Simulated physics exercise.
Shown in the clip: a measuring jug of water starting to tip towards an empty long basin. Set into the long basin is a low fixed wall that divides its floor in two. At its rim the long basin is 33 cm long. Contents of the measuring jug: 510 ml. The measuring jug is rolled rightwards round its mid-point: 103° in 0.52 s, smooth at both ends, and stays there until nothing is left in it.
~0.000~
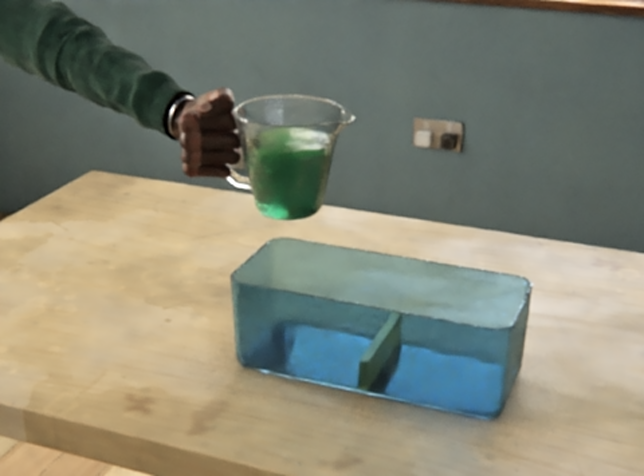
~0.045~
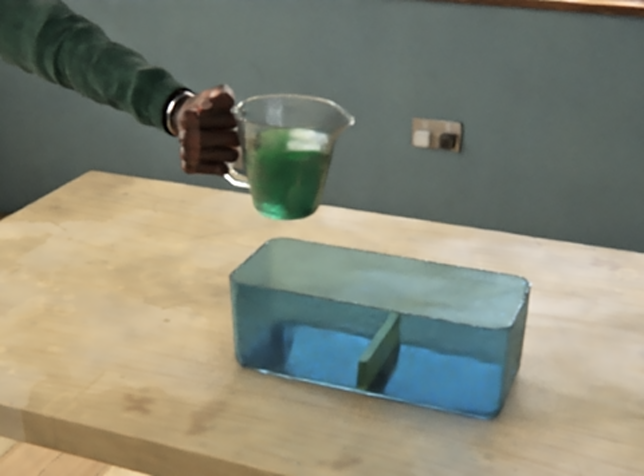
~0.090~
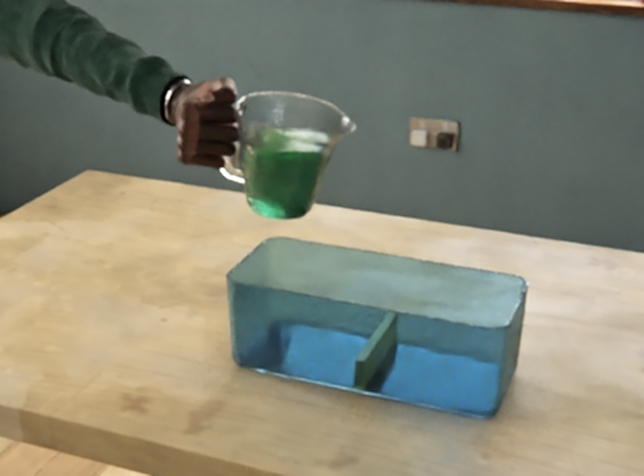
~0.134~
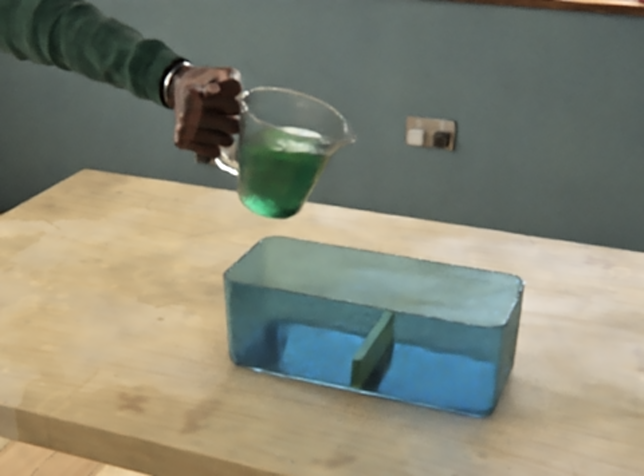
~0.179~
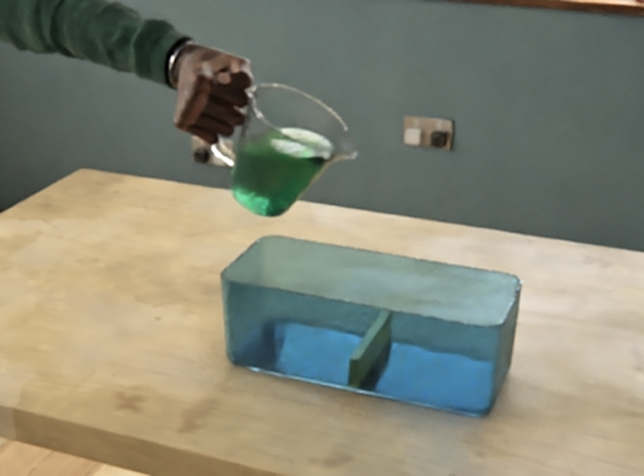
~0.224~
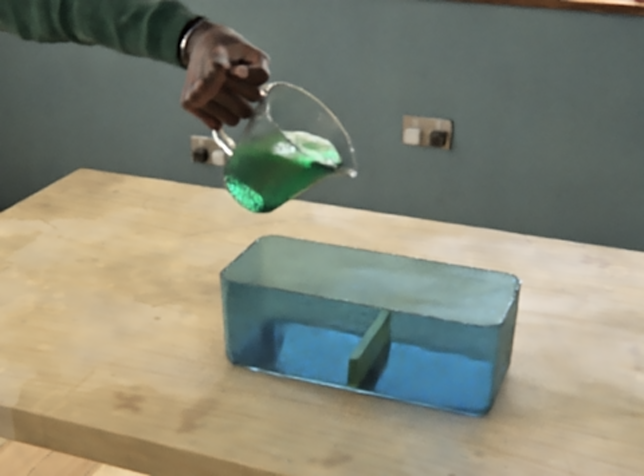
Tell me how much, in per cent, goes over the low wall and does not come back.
I would say about 50 per cent.
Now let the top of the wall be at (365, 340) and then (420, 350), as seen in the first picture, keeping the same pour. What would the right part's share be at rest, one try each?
Around 90 and 10 percent, in that order.
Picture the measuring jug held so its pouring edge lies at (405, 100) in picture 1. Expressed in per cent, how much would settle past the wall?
85 %.
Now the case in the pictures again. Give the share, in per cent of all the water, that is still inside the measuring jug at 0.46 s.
Portion remaining: Approx. 48 per cent.
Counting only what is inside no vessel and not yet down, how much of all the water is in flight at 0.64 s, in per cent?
Something like 10 per cent of the total.
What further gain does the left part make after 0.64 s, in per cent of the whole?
Change: Approx. 8 %.
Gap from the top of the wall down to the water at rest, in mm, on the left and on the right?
On the left it's about 26 mm; on the right, about 26 mm.
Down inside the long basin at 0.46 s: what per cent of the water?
Estimate - around 26 in a hundred parts.
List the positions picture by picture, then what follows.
It leans 0°; its right rim is at (352, 120); the water meets the walls at (251, 136) and (332, 145); the long basin's rim runs from (251, 258) to (522, 306); the wall's top is at (381, 337), in the first frame.
It leans 2°; its right rim is at (352, 122); the water meets the walls at (250, 135) and (330, 146), in the second frame.
It leans 7°; its right rim is at (354, 129); the water meets the walls at (249, 134) and (330, 147), in the third frame.
It leans 16°; its right rim is at (355, 140); the water meets the walls at (248, 133) and (331, 150), in the fourth frame.
It leans 27°; its right rim is at (356, 155); the water meets the walls at (247, 137) and (334, 152), in the fifth frame.
It leans 40°; its right rim is at (356, 174); the water meets the walls at (242, 143) and (342, 160), in the sixth frame.
Then, 0.46 s in, the tilt is 100° and 47 per cent is still to pour, 9 is left of the wall and 17 right of it.
Then, 0.64 s in, the tilt is 103° and 8 per cent is still to pour, 41 is left of the wall and 40 right of it.
Then, 0.82 s in, the tilt is 103° and 0 per cent is still to pour, 48 is left of the wall and 49 right of it.
Then, 1.02 s in, the tilt is 103° and 0 per cent is still to pour, 49 is left of the wall and 49 right of it.
Finally, 50 per cent lies left of the wall, 50 right of it and 1 outside.
